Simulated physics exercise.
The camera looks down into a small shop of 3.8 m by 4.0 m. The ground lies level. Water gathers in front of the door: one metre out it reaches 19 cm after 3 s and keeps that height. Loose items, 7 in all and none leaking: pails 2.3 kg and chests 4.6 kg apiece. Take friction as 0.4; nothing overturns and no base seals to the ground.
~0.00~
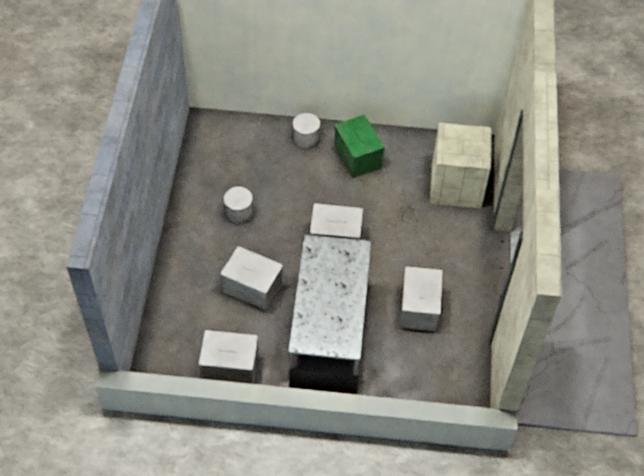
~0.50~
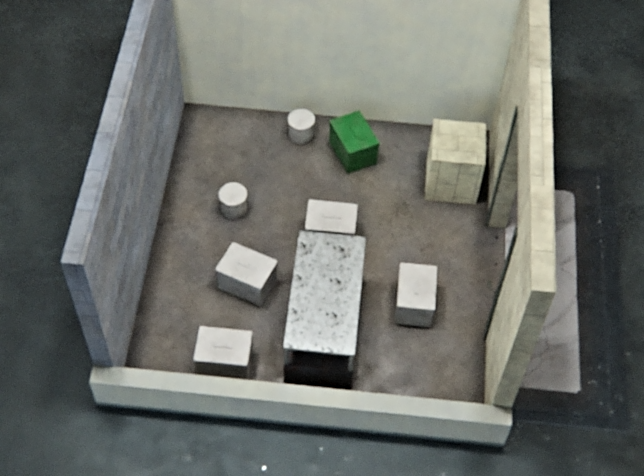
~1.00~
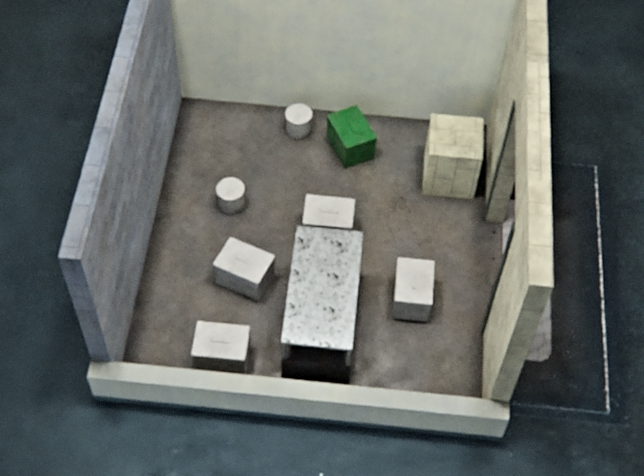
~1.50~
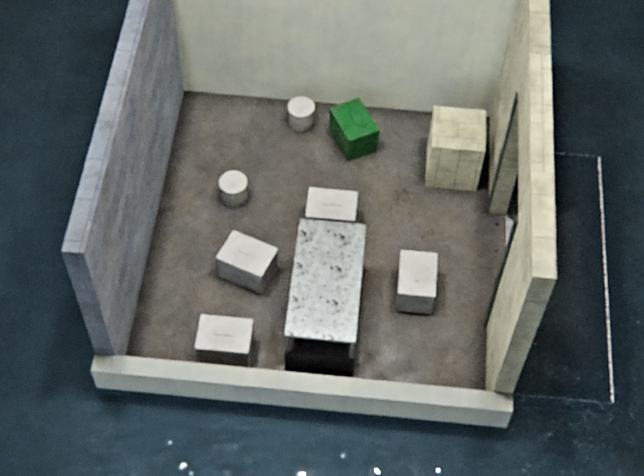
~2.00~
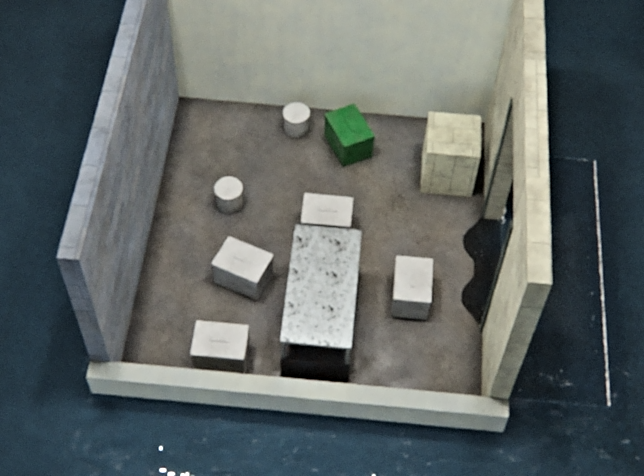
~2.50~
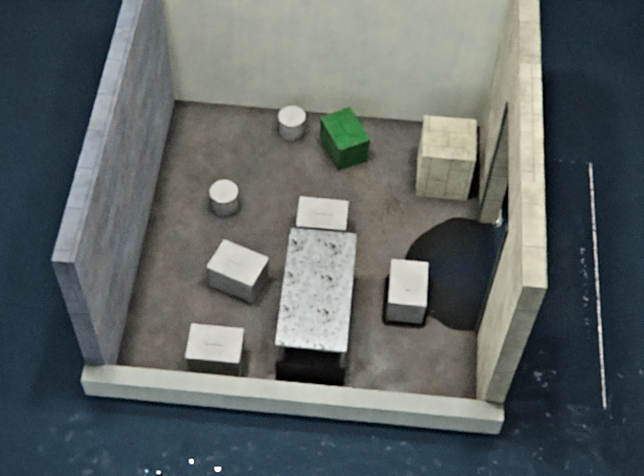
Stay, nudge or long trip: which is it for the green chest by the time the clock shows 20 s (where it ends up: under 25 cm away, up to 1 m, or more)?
The green chest slides a little.
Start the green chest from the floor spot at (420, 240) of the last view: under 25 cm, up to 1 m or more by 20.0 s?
It gets carried off.
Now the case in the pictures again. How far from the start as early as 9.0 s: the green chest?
Roughly 10 cm by then.
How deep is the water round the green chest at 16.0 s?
About 10 cm.
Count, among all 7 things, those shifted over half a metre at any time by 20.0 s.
I count 7.
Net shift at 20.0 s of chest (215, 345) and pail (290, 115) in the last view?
In turn: 60 cm, 80 cm.
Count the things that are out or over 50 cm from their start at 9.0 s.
I count 4.
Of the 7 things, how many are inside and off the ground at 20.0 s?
At that moment 7.
After 4.0 s the green chest is near (345, 128), 0.0 m from its start, aground; 1 afloat.
After 9.0 s the green chest is near (348, 117), 0.1 m from its start, afloat; 7 afloat.
After 16.0 s the green chest is near (381, 145), 0.5 m from its start, afloat; 7 afloat.
After 20.0 s the green chest is near (358, 170), 0.7 m from its start, afloat; 7 afloat.
